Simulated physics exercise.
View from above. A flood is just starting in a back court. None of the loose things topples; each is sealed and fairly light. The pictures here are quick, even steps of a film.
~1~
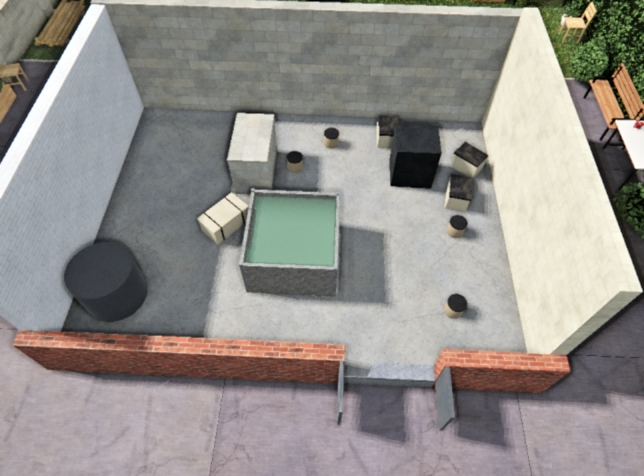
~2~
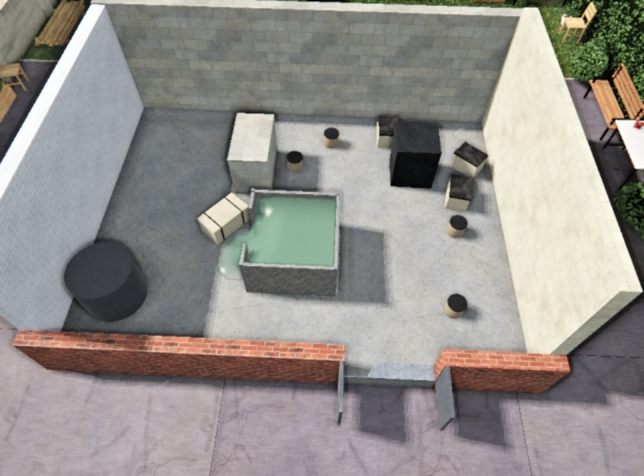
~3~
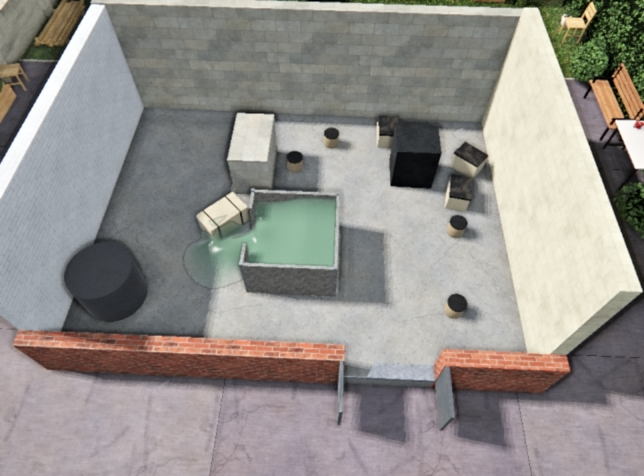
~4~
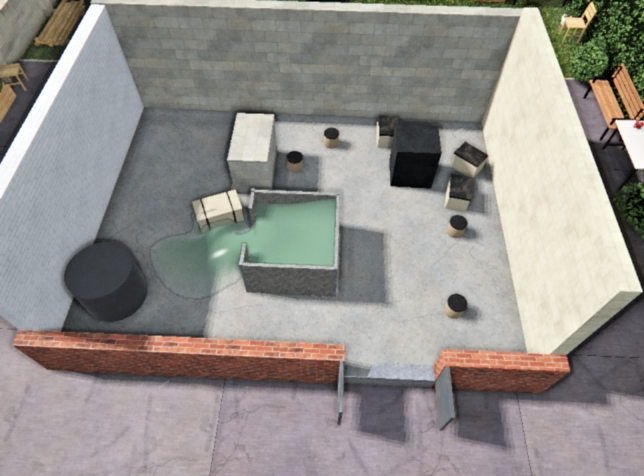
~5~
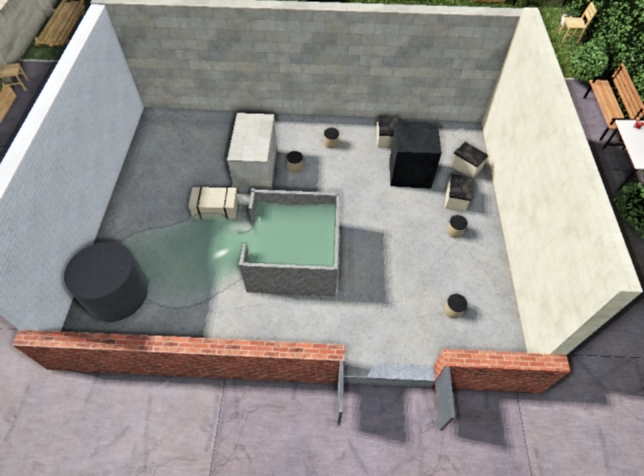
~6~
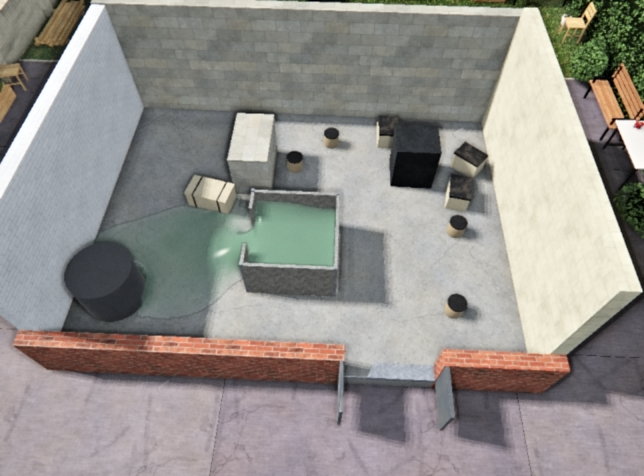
Walled back court seen from above, green water pouring from a raised tank's left side, spreading leftward and turning a pale trunk.
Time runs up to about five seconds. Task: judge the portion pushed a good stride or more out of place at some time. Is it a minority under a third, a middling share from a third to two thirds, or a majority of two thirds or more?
A minority under a third.
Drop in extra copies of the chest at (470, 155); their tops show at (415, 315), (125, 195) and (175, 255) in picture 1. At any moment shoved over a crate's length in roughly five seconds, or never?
The answers, in order, are remains nearby, displaced a stride and displaced a stride.
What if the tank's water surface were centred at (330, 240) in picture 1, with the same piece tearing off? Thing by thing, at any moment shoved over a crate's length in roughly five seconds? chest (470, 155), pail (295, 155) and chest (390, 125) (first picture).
First never went far, then never went far, then never went far.
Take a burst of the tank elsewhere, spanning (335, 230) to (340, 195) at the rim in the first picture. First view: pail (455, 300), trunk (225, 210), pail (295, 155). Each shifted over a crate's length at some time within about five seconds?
Well, in order they come out as beyond that mark, under that mark and under that mark.
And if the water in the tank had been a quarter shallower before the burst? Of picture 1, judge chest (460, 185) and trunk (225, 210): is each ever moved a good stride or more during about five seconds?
Fell short of it; covered that distance.
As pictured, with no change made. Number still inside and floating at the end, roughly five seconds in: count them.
Tally at that point: 0.
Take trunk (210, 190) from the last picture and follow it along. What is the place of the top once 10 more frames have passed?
I'd put it at about (208, 155).
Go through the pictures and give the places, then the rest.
The first picture shows a trunk at (223, 212), on the bottom; a pail at (331, 133), on the bottom; 0 of 8 have shifted.
The second picture shows a trunk at (223, 212), on the bottom; a pail at (331, 133) rests on the ground; 0 of 8 have shifted.
The third picture shows a trunk at (222, 211), on the bottom, close to its start; a pail at (331, 133), on the bottom; 0 of 8 have shifted.
The fourth picture shows a trunk at (217, 205), on the bottom, close to its start; a pail at (331, 133) rests on the ground; 1 of 8 have shifted.
The fifth picture shows a trunk at (212, 197), on the bottom, a stride from its start; a pail at (331, 133) rests on the ground; 1 of 8 have shifted.
The sixth picture shows a trunk at (209, 188), on the bottom, a stride from its start; a pail at (331, 133), on the bottom; 1 of 8 have shifted.
A moment on, 1 of 8 are well off their spots; 0 afloat.
Next, 1 of 8 are well off their spots; 0 afloat.
Later, 1 of 8 are well off their spots; 0 afloat.
In the end, 1 of 8 are well off their spots, and 1 have been at some point; 0 afloat.
